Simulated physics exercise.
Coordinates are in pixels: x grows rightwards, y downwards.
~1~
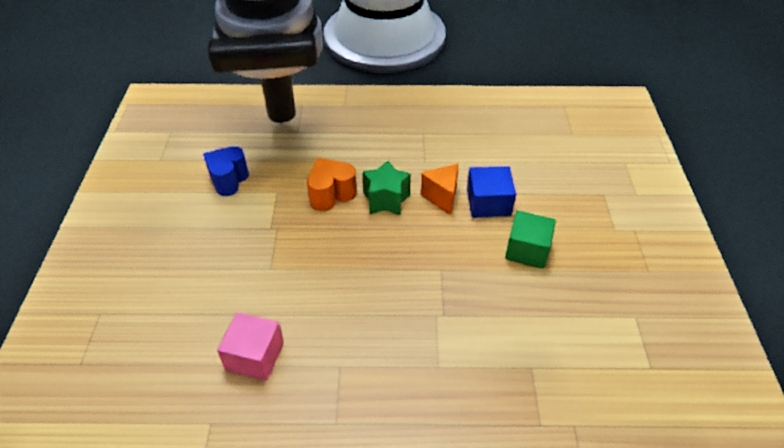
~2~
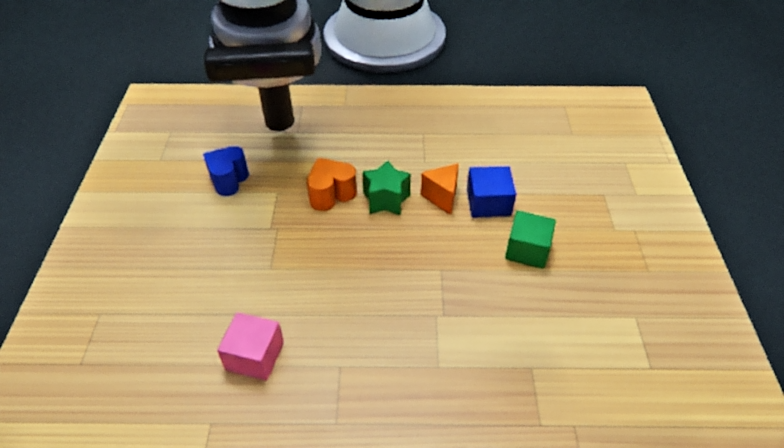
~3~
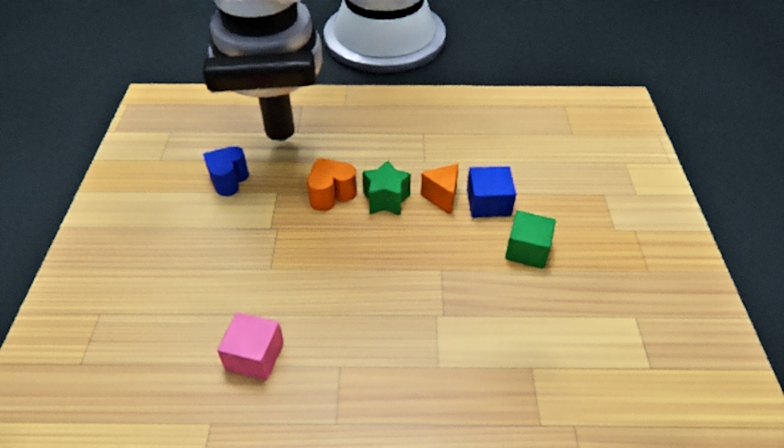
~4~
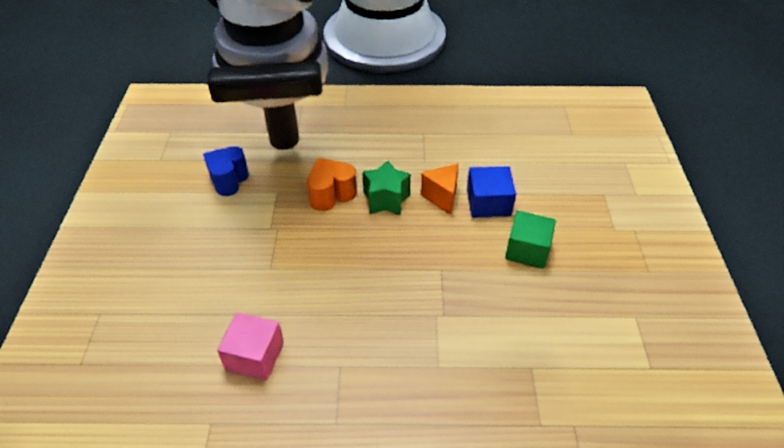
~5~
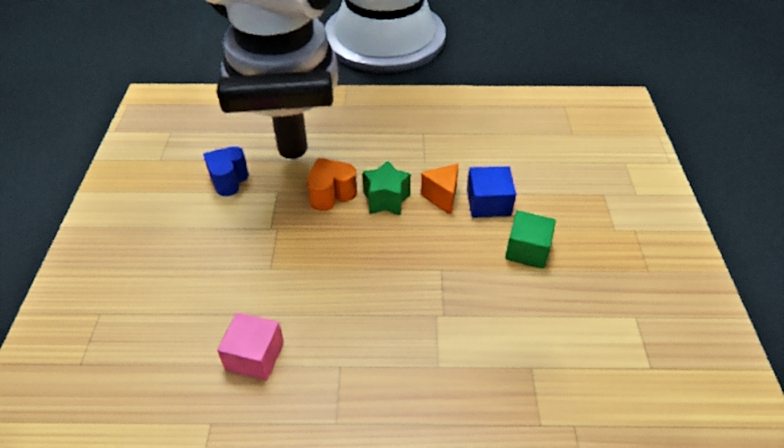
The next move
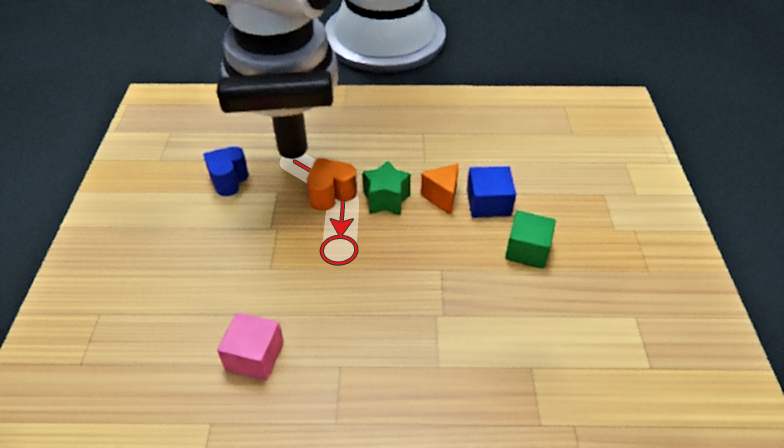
Robot arm moving its dark tool down, then slightly right, between a blue heart and an orange heart as all blocks stay still.
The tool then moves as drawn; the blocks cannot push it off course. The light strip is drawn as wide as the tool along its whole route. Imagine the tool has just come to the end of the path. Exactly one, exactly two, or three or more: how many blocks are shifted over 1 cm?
I reckon the push displaces only one of the blocks by more than 1 cm.
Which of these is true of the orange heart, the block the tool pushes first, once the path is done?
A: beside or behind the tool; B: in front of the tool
Letter B.
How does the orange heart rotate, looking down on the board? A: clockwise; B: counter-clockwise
Option A.
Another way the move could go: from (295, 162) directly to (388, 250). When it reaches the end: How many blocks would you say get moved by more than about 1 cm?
The answer is a single block.
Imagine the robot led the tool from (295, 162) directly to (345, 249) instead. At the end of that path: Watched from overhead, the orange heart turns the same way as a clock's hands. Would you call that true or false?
Answer: False.
The drawn path runs from (295, 162) over (329, 181) and (342, 212) to (339, 250).
What follows on the original path. One third of the way, tool (328, 170); orange heart (341, 186), turned 20° clockwise.
Two thirds of the way, tool (341, 201); orange heart (349, 217), turned 55° clockwise.
At the end, tool (338, 239); orange heart (357, 254), turned 35° clockwise; green star not moved.
